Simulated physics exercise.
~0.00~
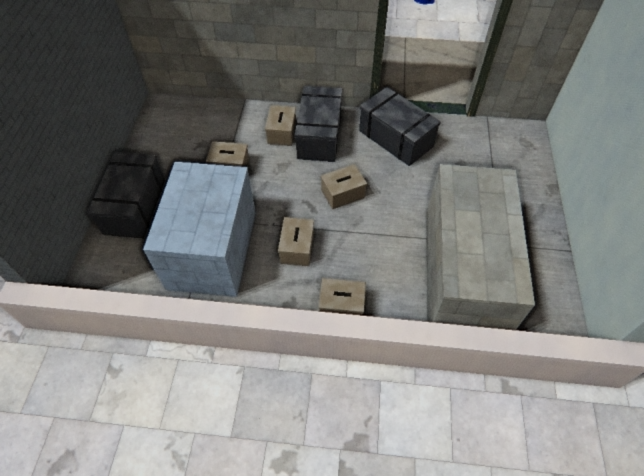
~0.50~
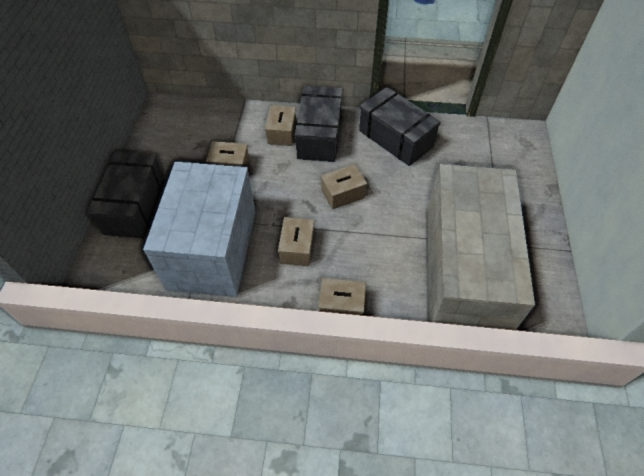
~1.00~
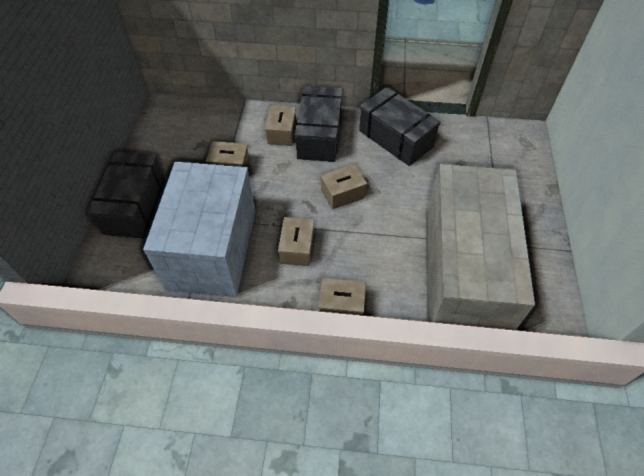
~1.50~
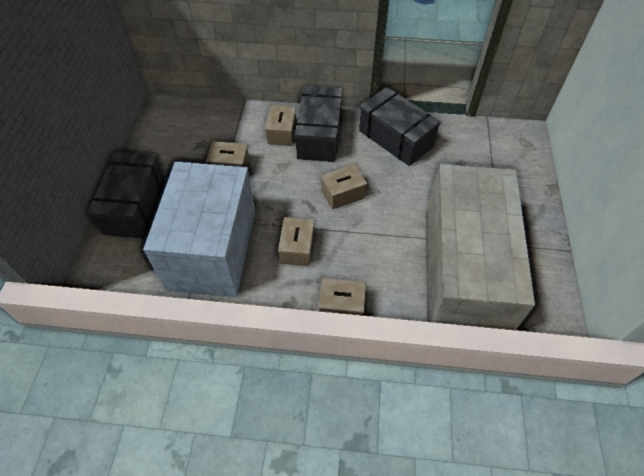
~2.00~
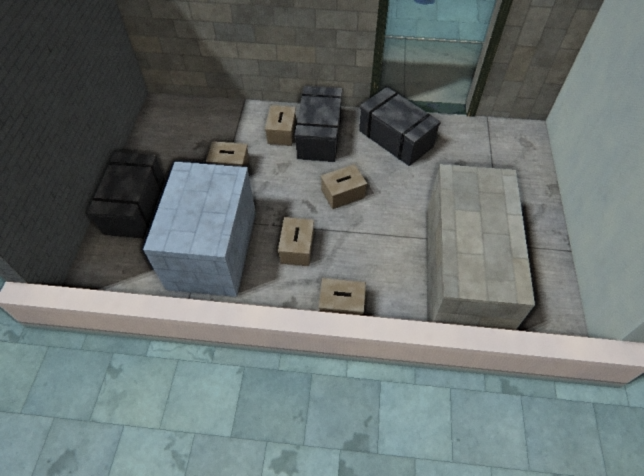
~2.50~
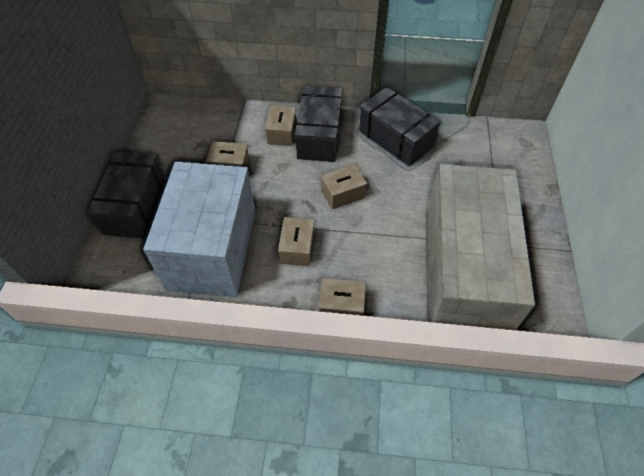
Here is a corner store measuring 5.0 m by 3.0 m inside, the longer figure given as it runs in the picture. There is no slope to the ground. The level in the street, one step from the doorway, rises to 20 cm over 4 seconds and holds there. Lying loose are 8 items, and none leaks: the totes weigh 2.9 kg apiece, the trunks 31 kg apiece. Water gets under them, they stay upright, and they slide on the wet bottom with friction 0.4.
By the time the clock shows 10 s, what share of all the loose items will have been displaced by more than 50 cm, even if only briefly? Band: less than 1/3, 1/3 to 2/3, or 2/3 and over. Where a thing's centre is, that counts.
Band: 1/3 to 2/3.
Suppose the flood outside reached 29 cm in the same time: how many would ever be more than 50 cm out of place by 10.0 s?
The count would be 4.
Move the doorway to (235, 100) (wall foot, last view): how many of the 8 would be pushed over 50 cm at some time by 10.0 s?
So the tally would be 5.
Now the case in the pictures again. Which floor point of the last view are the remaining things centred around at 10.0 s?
Near (245, 209).
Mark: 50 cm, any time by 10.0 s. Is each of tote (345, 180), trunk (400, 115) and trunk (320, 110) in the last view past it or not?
Beyond, beyond, within.
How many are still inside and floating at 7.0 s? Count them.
1.
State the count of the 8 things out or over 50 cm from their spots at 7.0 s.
It comes to 2.
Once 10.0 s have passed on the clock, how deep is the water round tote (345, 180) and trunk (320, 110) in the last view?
Depths: Near 11 cm, then near 3 cm.
After 3.5 s 0 of 8 are over 50 cm from their spots; 0 afloat.
After 4.5 s 0 of 8 are over 50 cm from their spots; 0 afloat.
After 7.0 s 2 of 8 are over 50 cm from their spots; 1 afloat.
After 10.0 s 5 of 8 are over 50 cm from their spots, and 5 have been at some point; 5 afloat.
